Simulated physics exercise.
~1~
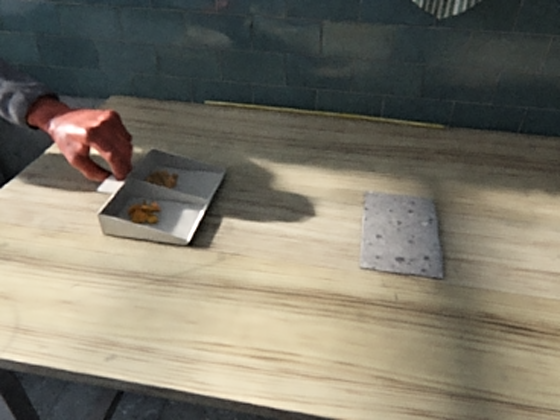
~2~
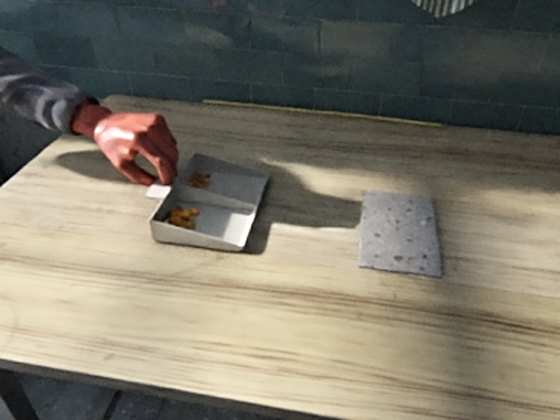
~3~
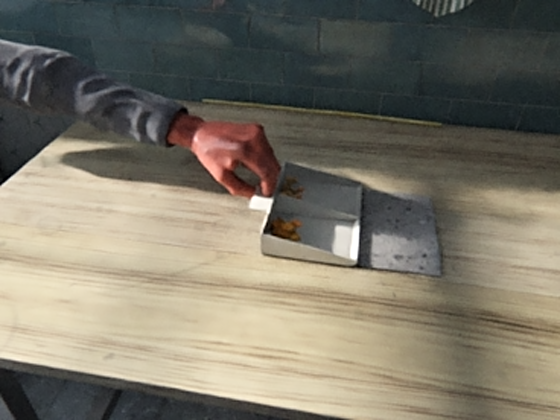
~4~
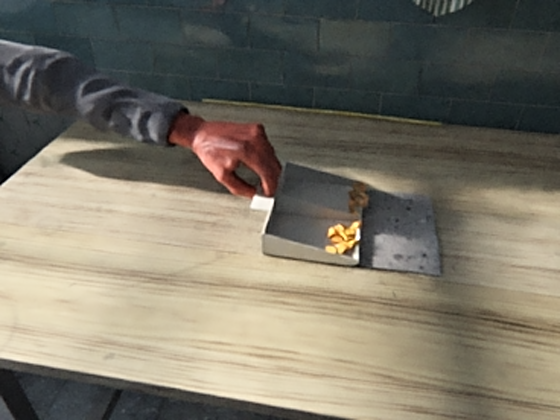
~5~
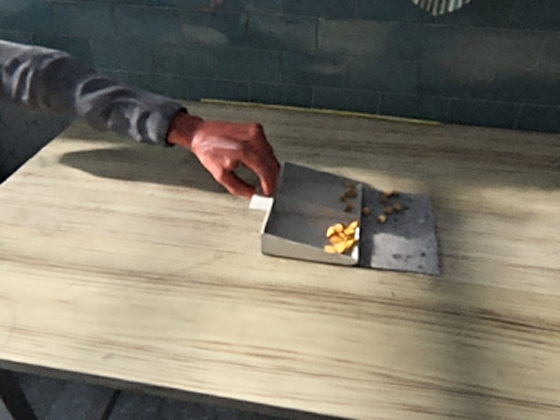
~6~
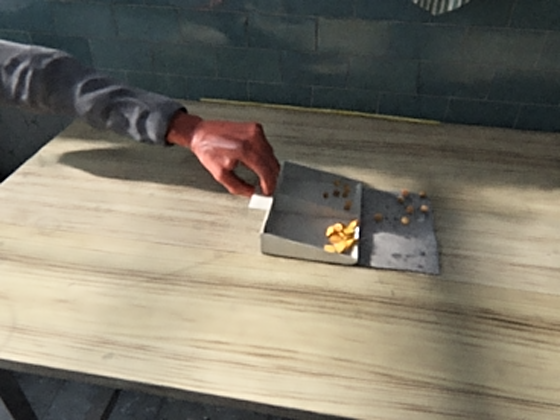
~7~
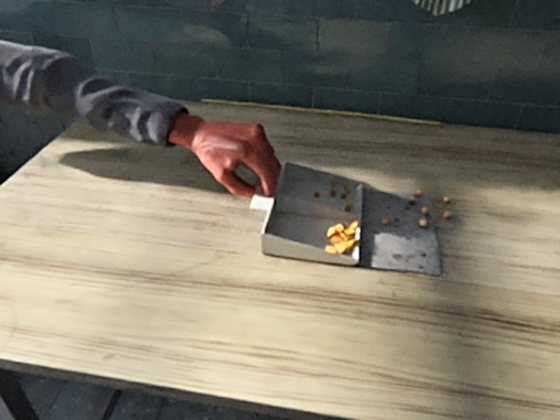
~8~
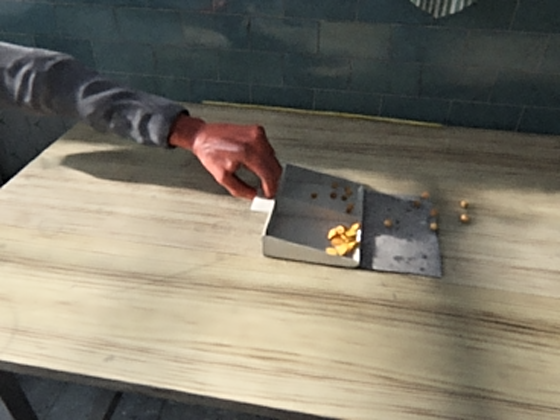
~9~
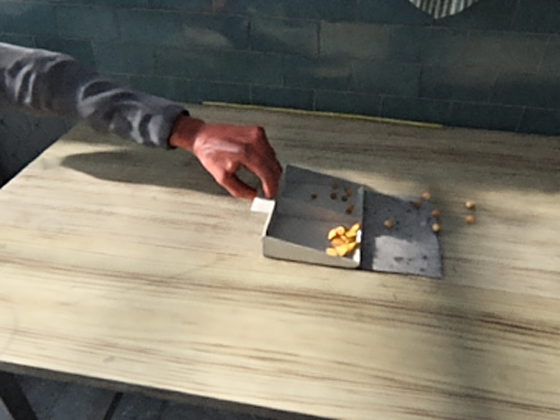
A shallow grey tray with two compartments slides rightward across a pale wood-grained table, pushed by a reddish hand in a grey sleeve and seen from above through a slightly swaying camera. Orange pieces sit in the near compartment and smaller brownish ones in the far compartment, with a speckled grey slab ahead and dark tiles behind. The tray stops abruptly at the slab, and both groups slide to its front rim. The near pieces bunch there and stay inside. Several far pieces spill over, scattering across the slab and table, while others remain in the tray.
